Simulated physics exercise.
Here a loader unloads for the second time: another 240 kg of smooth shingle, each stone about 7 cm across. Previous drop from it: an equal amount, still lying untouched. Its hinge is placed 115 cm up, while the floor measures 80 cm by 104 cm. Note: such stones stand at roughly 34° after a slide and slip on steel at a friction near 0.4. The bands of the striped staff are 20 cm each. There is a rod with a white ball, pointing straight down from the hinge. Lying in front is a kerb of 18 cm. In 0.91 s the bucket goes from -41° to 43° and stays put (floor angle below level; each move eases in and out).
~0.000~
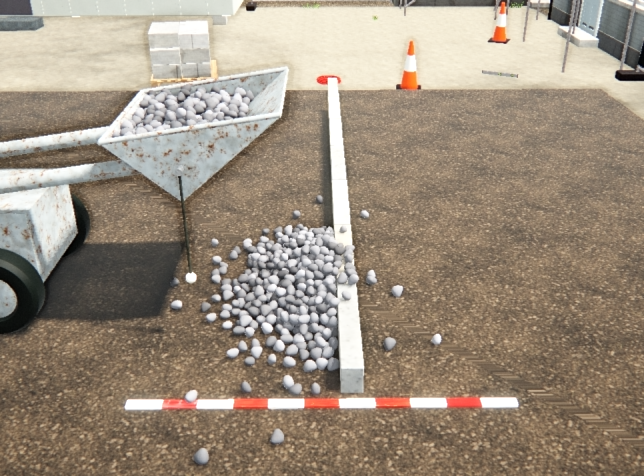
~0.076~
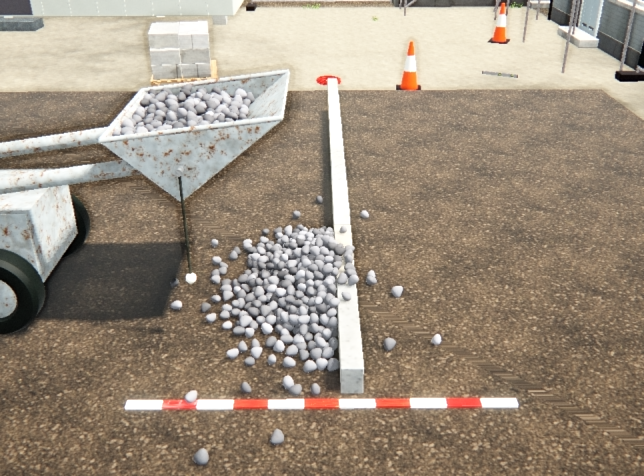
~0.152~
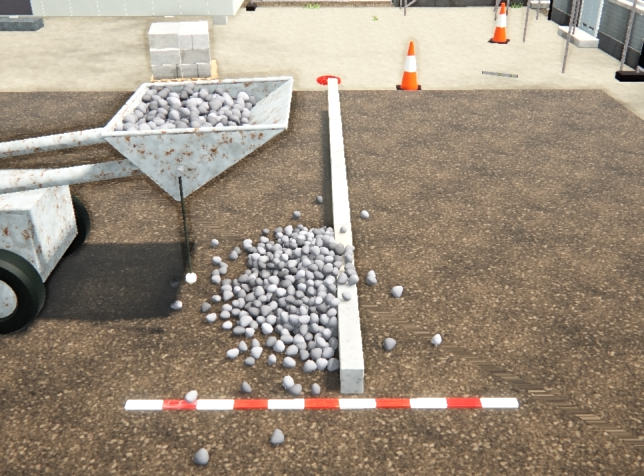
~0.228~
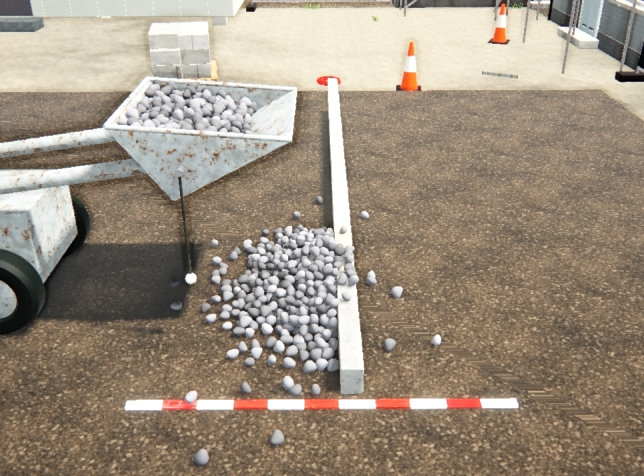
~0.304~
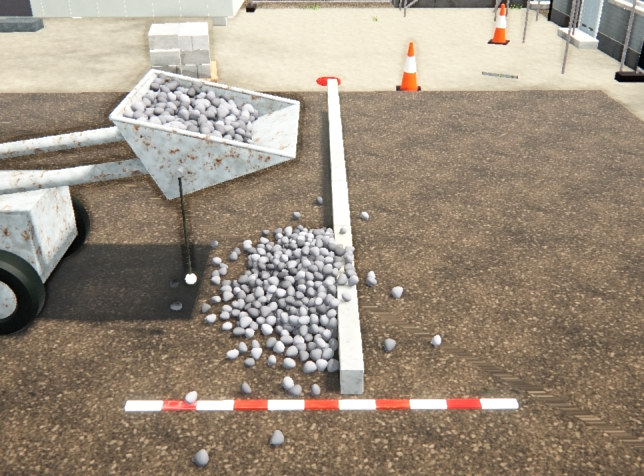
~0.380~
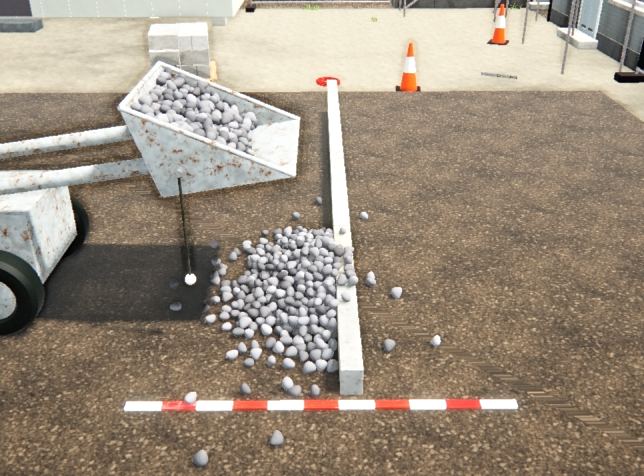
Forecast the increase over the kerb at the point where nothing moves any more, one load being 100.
I would say 21 per cent.
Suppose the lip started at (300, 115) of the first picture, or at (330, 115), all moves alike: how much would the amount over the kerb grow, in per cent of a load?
About 40 per cent for the first, 70 per cent for the second.
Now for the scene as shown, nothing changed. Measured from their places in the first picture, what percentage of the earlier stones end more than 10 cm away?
Around 20 in a hundred.
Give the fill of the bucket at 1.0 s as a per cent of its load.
Close to 55 in a hundred is still held.
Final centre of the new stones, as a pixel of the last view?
(305, 273).
After 0.7 s the floor is at 30°; in per cent of one load, 100 in the bucket, 99 on this side of the kerb, 1 over the kerb; the foremost stones are at (377, 282).
After 1.0 s the floor is at 43°; in per cent of one load, 55 in the bucket, 143 on this side of the kerb, 1 over the kerb; the foremost stones are at (377, 282).
After 1.4 s the floor is at 43°; in per cent of one load, 4 in the bucket, 184 on this side of the kerb, 12 over the kerb; the foremost stones are at (413, 285).
After 3.8 s the floor is at 43°; in per cent of one load, 0 in the bucket, 178 on this side of the kerb, 22 over the kerb; the foremost stones are at (532, 289). Net gain over the kerb, 21.
